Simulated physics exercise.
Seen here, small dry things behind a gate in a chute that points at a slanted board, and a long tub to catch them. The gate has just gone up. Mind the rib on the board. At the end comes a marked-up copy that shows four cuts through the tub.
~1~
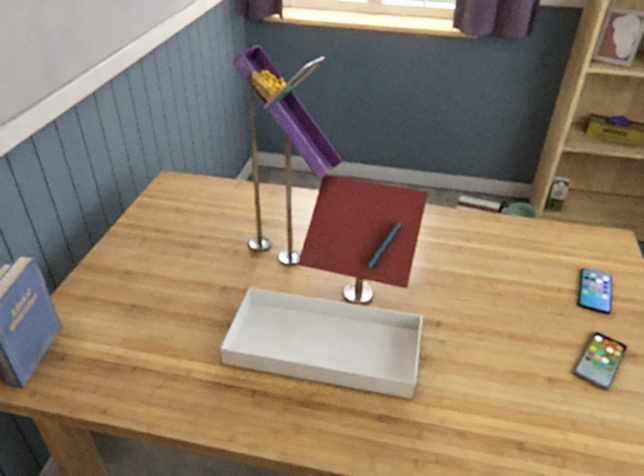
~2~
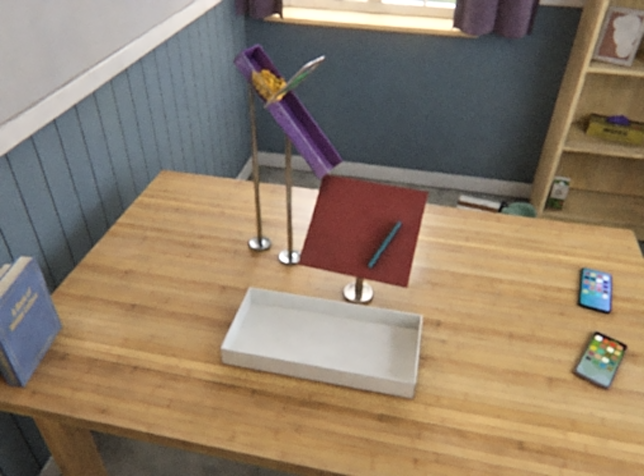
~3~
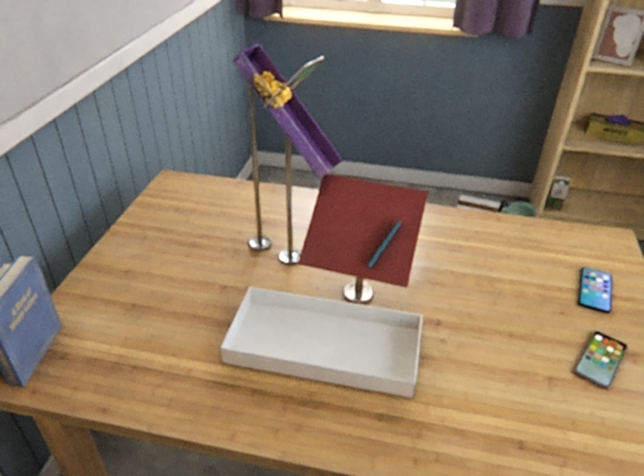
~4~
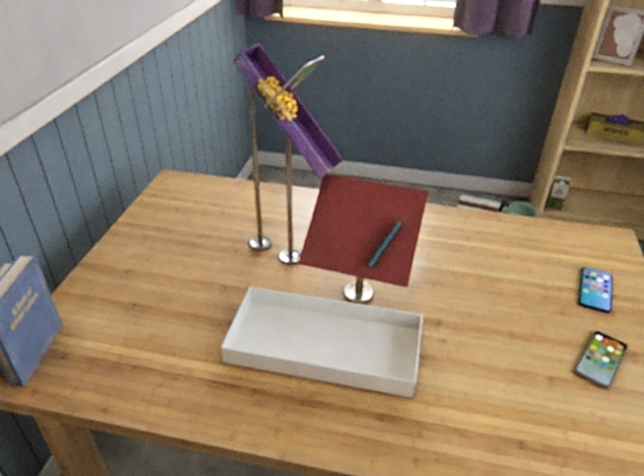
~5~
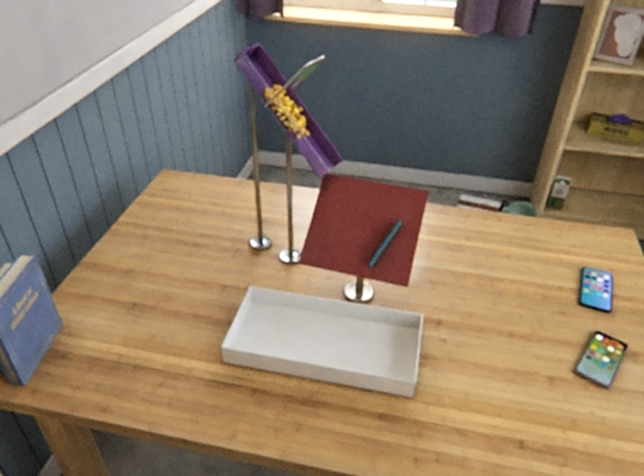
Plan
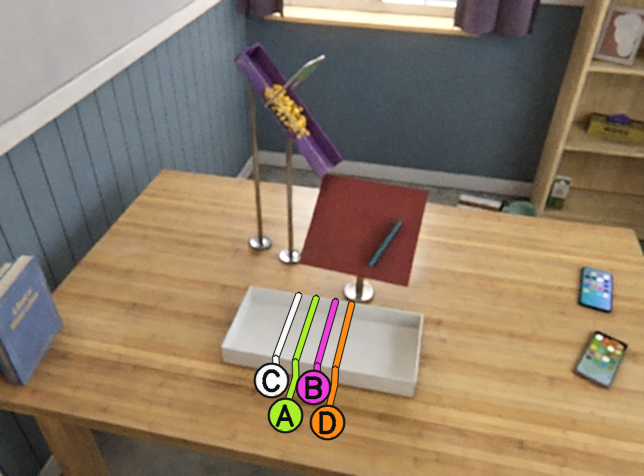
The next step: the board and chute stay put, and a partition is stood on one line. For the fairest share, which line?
Best: D.
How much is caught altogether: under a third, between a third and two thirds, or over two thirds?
Over two thirds.
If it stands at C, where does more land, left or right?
The right side.
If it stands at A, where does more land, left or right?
Right.
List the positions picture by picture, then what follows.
The first frame shows load behind the gate (268, 85), puffed corn balls; lip of the chute (326, 174), sloping fairly steeply.
The second frame shows middle of the board (363, 228), tilted fairly steeply; middle of its low edge (351, 276); of its high edge (375, 183).
The third frame shows front corners of the tub (222, 347) and (415, 382), empty; front of the load (282, 103).
The fourth frame shows middle of the load (280, 98); its front (289, 118), roughly a quarter of the way to the lip; rib from (400, 220) to (369, 265).
The fifth frame shows middle of the load (288, 109); its front (307, 133), roughly half of the way to the lip.
On the marked copy, line A crosses the front rim at (295, 360); line B crosses the front rim at (317, 364); line C crosses the front rim at (275, 356); line D crosses the front rim at (335, 367).
With A, of what is caught, just a few on the left of the divider, almost all on the right.
With B, of what is caught, about a tenth on the left of the divider, the larger part on the right.
With C, of what is caught, not one piece on the left of the divider, every piece on the right.
With D, of what is caught, roughly half on the left of the divider, roughly half on the right.
